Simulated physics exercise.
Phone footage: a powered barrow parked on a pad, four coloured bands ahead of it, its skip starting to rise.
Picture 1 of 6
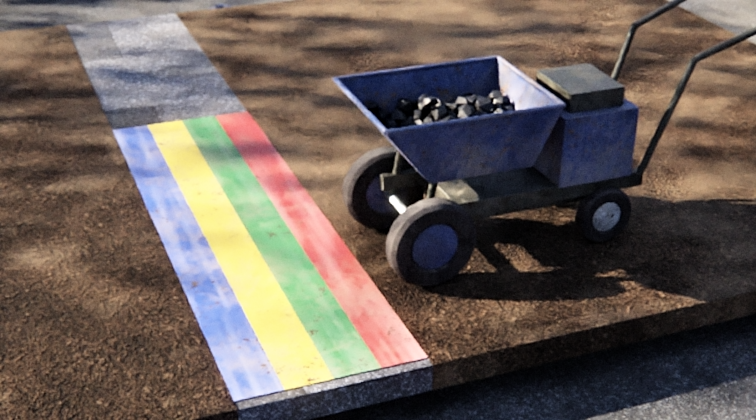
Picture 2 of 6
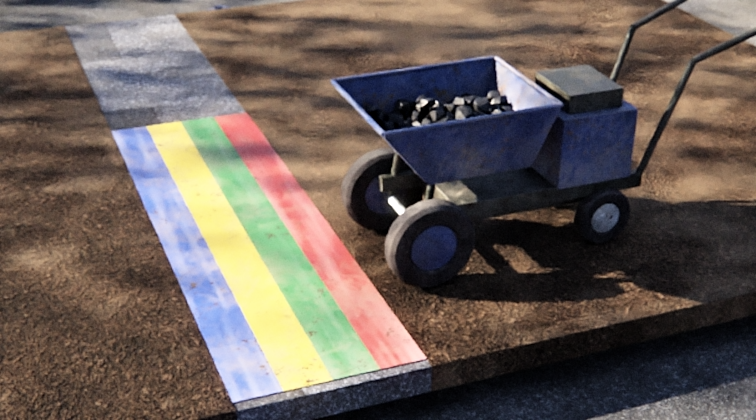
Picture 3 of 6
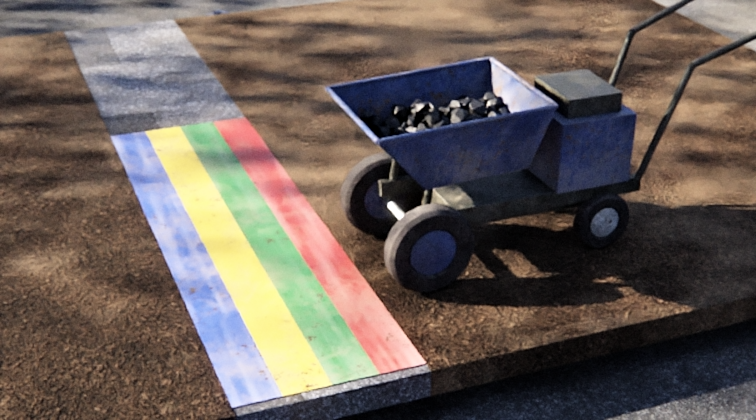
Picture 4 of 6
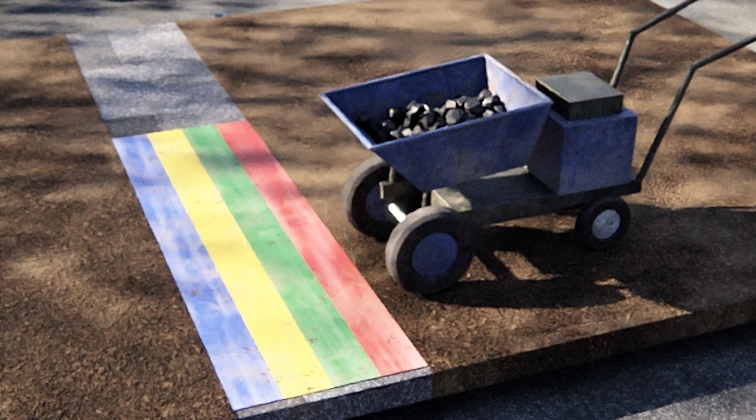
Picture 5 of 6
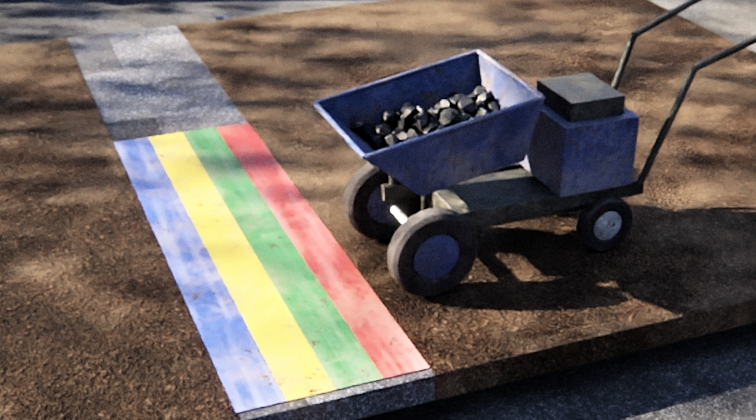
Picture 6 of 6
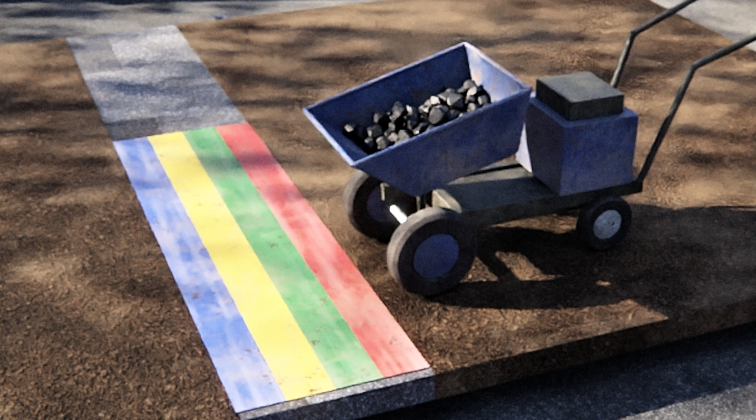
A blue skip full of black lumps on a small wheeled barrow sat level at first, then slowly tilted forward to the left, facing blue, yellow, green and red stripes on the ground.
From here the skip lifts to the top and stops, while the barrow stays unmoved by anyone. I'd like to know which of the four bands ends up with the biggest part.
The biggest part ends up on the yellow band.
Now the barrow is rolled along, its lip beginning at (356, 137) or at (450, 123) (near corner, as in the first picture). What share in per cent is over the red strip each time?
The first position yields around 0 per cent; the second yields around 20 per cent.
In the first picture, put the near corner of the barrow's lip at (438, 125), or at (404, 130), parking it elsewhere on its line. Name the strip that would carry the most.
Green first, that yellow strip second.
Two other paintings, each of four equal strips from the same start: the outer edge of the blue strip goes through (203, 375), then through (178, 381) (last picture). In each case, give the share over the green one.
The first gives around 10 %, the second around 20 %.
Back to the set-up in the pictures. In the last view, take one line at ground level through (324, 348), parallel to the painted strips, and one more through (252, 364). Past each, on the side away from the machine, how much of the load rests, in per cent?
About 70 percent, then about 20 percent.
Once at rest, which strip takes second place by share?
That blue strip.
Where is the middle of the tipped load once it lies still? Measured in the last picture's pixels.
Around (241, 289), give or take.
Shortly afterwards, skip tipped steeply; the whole lot in the skip.
Next, skip tipped steeply; the bulk in the skip; a little over the yellow strip; only a few over the blue strip.
Some moments later, skip tipped right over; near a third in the skip; a little over the green strip; near a third over the yellow strip; near a quarter over the blue strip; a little off the paint.
In the end, skip tipped right over; near a quarter in the skip; none at all over the red strip; a little over the green strip; near a third over the yellow strip; near a quarter over the blue strip; a little off the paint.
